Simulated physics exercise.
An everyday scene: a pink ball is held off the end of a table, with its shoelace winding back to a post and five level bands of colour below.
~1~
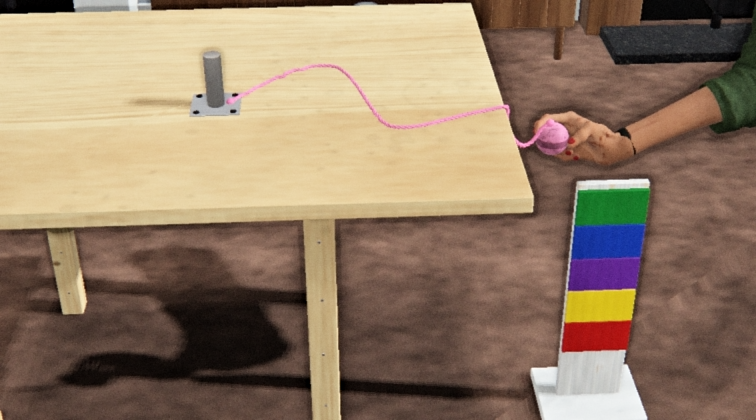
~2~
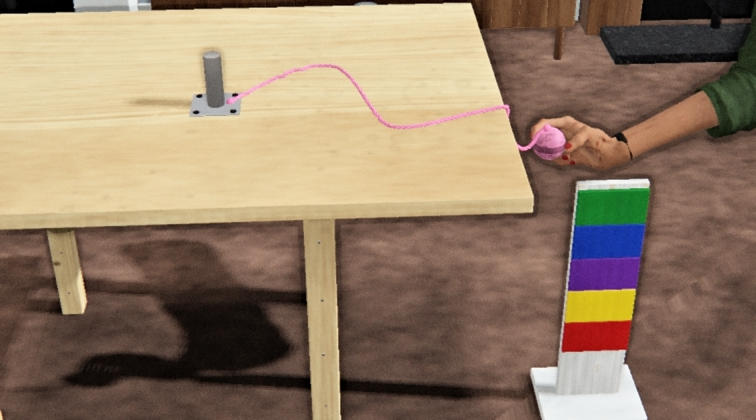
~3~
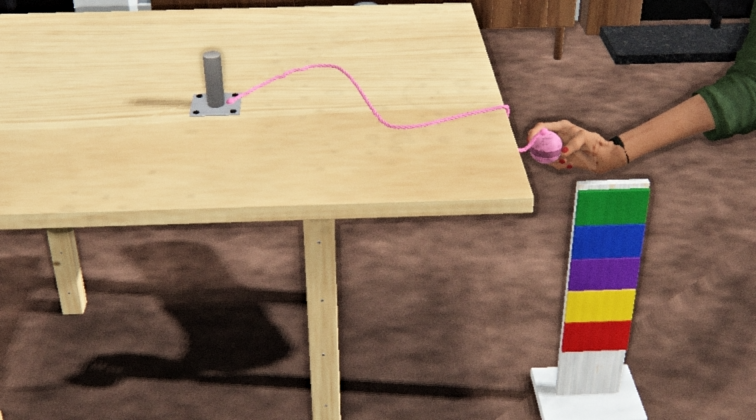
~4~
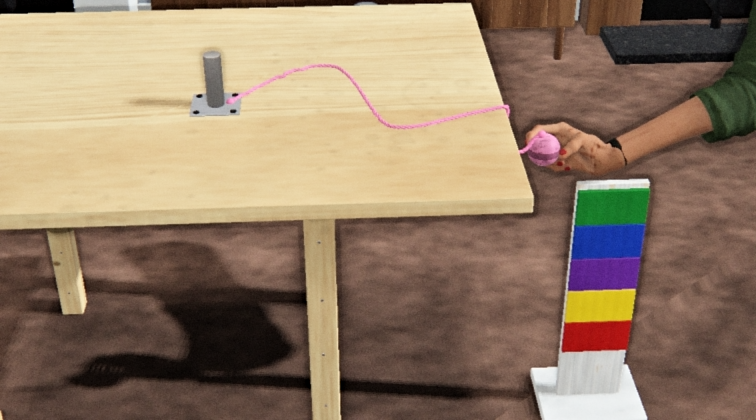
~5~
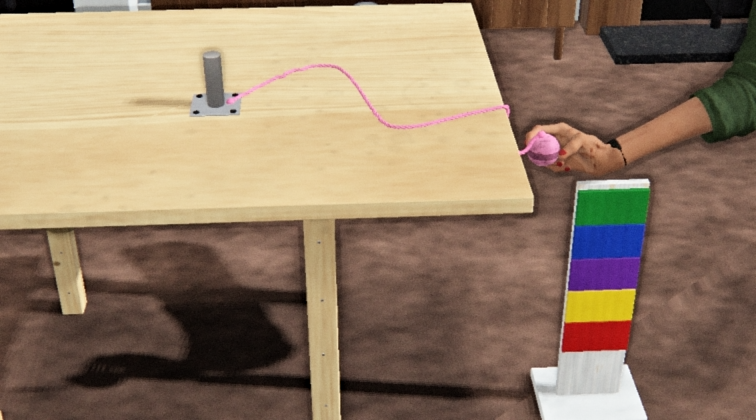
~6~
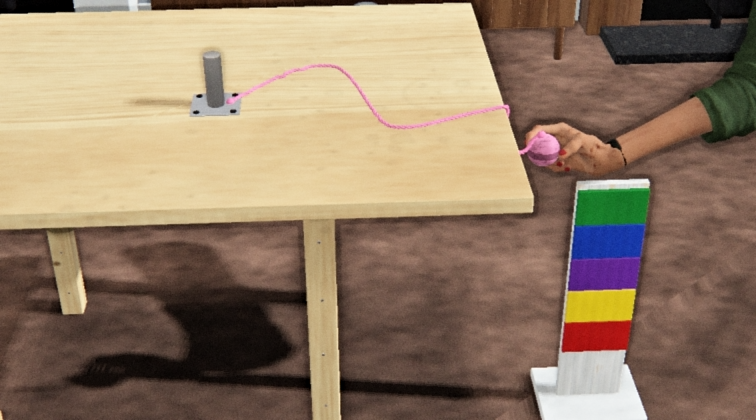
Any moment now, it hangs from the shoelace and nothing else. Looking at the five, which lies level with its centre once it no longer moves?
The yellow one lies level with its centre.
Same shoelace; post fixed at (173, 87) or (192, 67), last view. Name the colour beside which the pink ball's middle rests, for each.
Purple; purple.
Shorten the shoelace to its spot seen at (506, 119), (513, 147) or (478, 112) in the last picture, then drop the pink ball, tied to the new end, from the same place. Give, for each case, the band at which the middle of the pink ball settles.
Going cut by cut, you'd get blue, then purple, then green.
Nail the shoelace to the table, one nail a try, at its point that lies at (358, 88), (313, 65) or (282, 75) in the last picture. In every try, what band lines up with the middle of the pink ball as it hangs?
Blue, then purple, then purple.
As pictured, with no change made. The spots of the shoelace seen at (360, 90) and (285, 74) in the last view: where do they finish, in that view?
First: (438, 89). Second: (317, 97).
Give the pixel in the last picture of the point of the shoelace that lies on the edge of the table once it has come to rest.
Location: About (379, 117).
Early on, ball near (477, 267); level with purple.
Midway, ball near (497, 282); level with yellow.
Finally, ball near (485, 290); level with yellow. At yellow.
